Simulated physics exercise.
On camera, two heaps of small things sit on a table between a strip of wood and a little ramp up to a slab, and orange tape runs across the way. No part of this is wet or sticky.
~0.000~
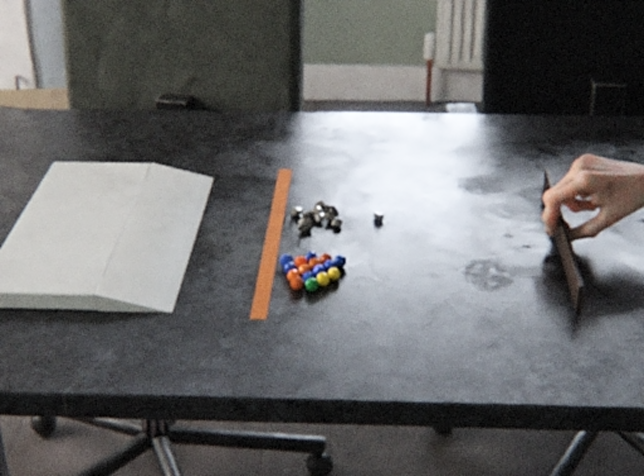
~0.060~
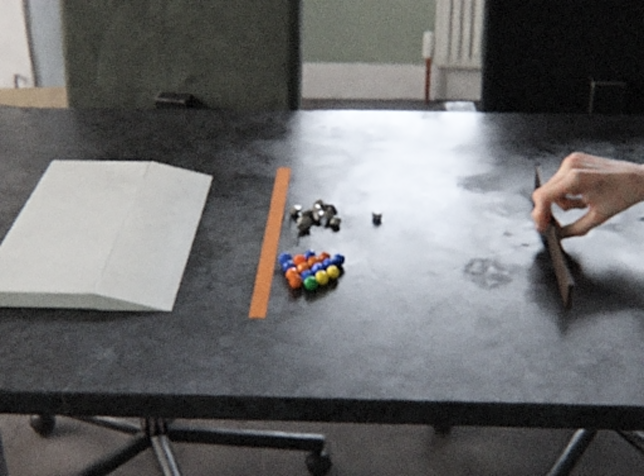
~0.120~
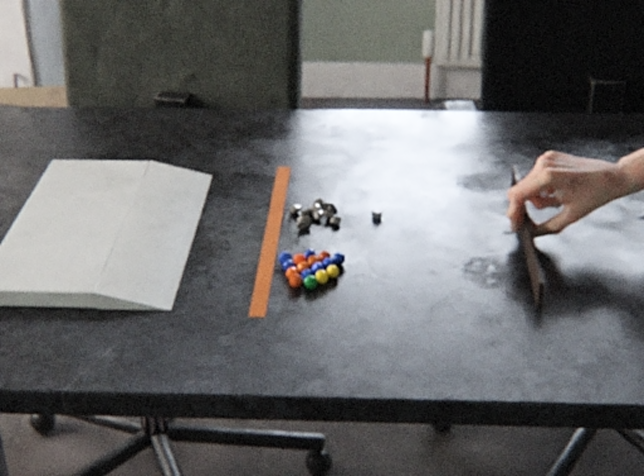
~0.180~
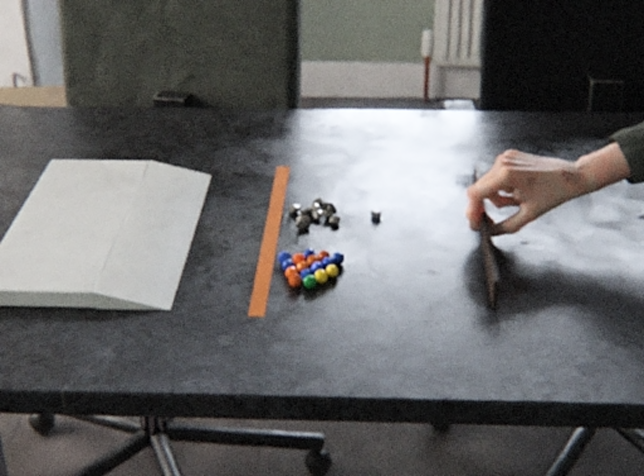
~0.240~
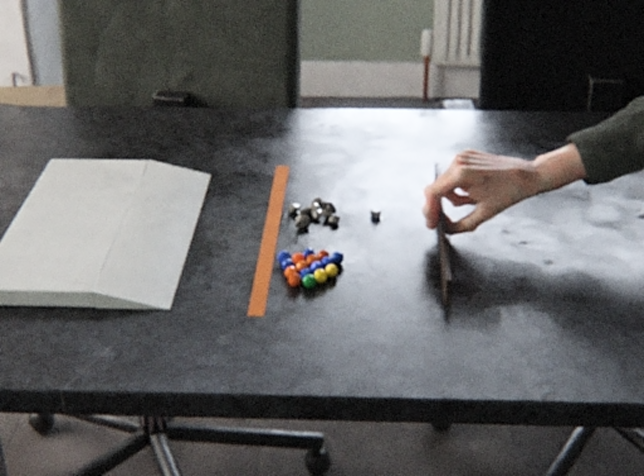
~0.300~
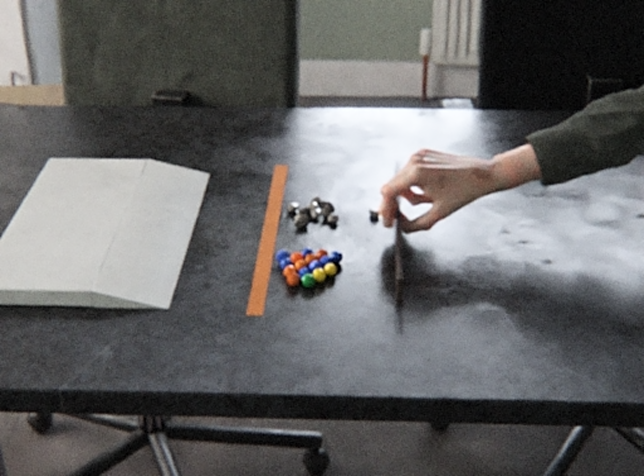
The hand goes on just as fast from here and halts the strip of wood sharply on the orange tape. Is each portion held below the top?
The near portion: No, some goes over; the far portion: Yes, it stays below.
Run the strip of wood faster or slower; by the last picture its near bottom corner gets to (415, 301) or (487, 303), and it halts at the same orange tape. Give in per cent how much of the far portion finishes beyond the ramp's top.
That works out to 0 percent the first time and 0 percent the second time.
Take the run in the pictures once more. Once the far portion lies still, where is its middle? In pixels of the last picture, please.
Probably somewhere close to (195, 210).
After 0.41 s, strip of wood still moving, near (319, 213); near portion all short of the ramp; far portion all short of the ramp.
After 0.54 s, strip of wood stopped at the orange tape; near portion about a quarter on the ramp, most short of the ramp; far portion all short of the ramp.
After 0.82 s, strip of wood stopped at the orange tape; near portion nearly all past the top, a small part on the ramp; far portion about a quarter on the ramp, most short of the ramp.
By the end (1.7 s), strip of wood stopped at the orange tape; near portion all past the top; far portion none past the top, about a quarter on the ramp, most short of the ramp.
